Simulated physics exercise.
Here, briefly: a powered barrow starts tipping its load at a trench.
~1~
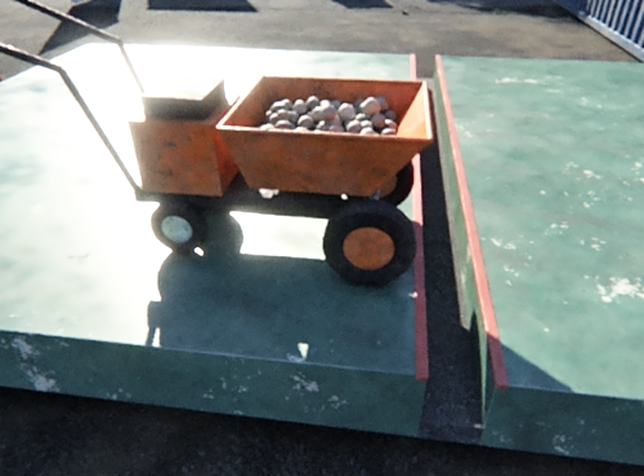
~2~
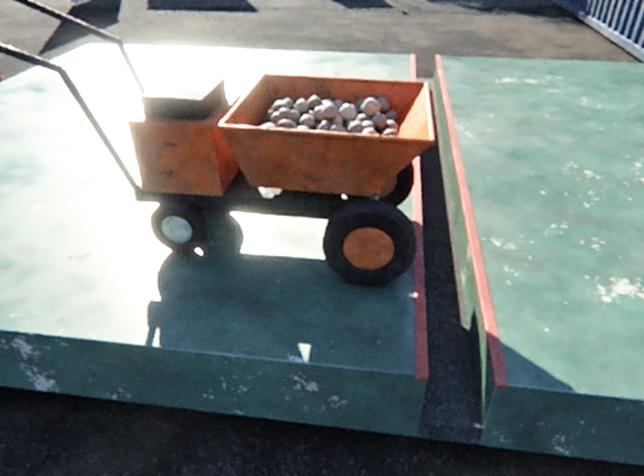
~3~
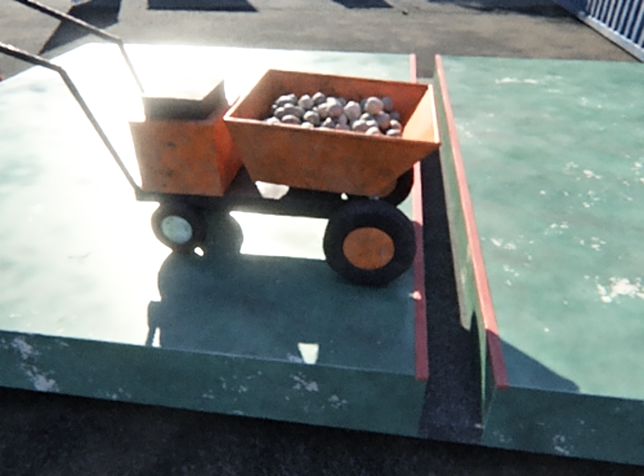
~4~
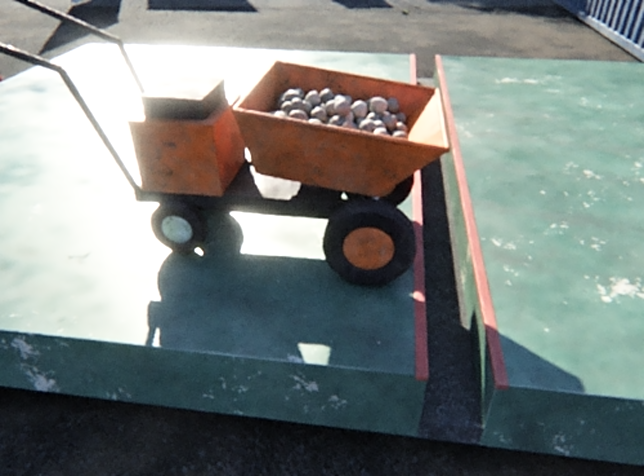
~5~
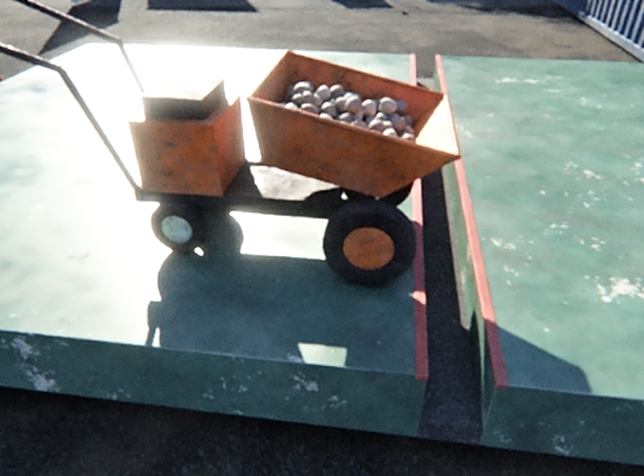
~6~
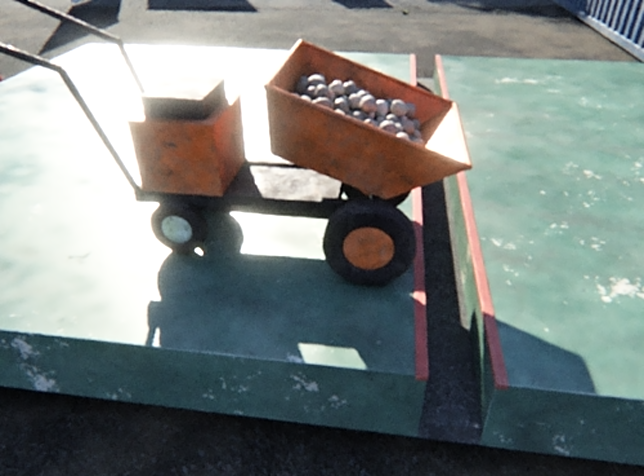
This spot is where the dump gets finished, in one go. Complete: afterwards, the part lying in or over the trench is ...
... the minority.
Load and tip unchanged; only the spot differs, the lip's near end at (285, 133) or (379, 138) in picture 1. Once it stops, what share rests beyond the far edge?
Roughly 0 and 30 %.
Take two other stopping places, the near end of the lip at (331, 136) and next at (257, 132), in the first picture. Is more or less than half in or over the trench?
Position 1 exceeds half; position 2 falls short of half.
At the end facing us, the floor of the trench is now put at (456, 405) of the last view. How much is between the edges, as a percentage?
It comes to 0 per cent or so.
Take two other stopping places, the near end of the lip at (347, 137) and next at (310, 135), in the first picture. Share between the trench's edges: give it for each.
That works out to 90 per cent for the first position and 50 per cent for the second.
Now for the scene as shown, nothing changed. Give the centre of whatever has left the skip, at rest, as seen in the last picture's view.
(528, 244).
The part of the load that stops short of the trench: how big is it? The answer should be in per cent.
It works out to close to 0 per cent.
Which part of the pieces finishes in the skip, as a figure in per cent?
Estimate: Some 35 %.
Just after the last frame, skip tipped steeply; every one in the skip.
A moment on, skip tipped right over; roughly two thirds in the skip; roughly a third beyond it; just a few falling.
Further on, skip tipped right over; roughly a third in the skip; roughly two thirds beyond it.
When it is over, skip tipped right over; roughly a third in the skip; not one in or heaped over the trench; roughly two thirds beyond it.
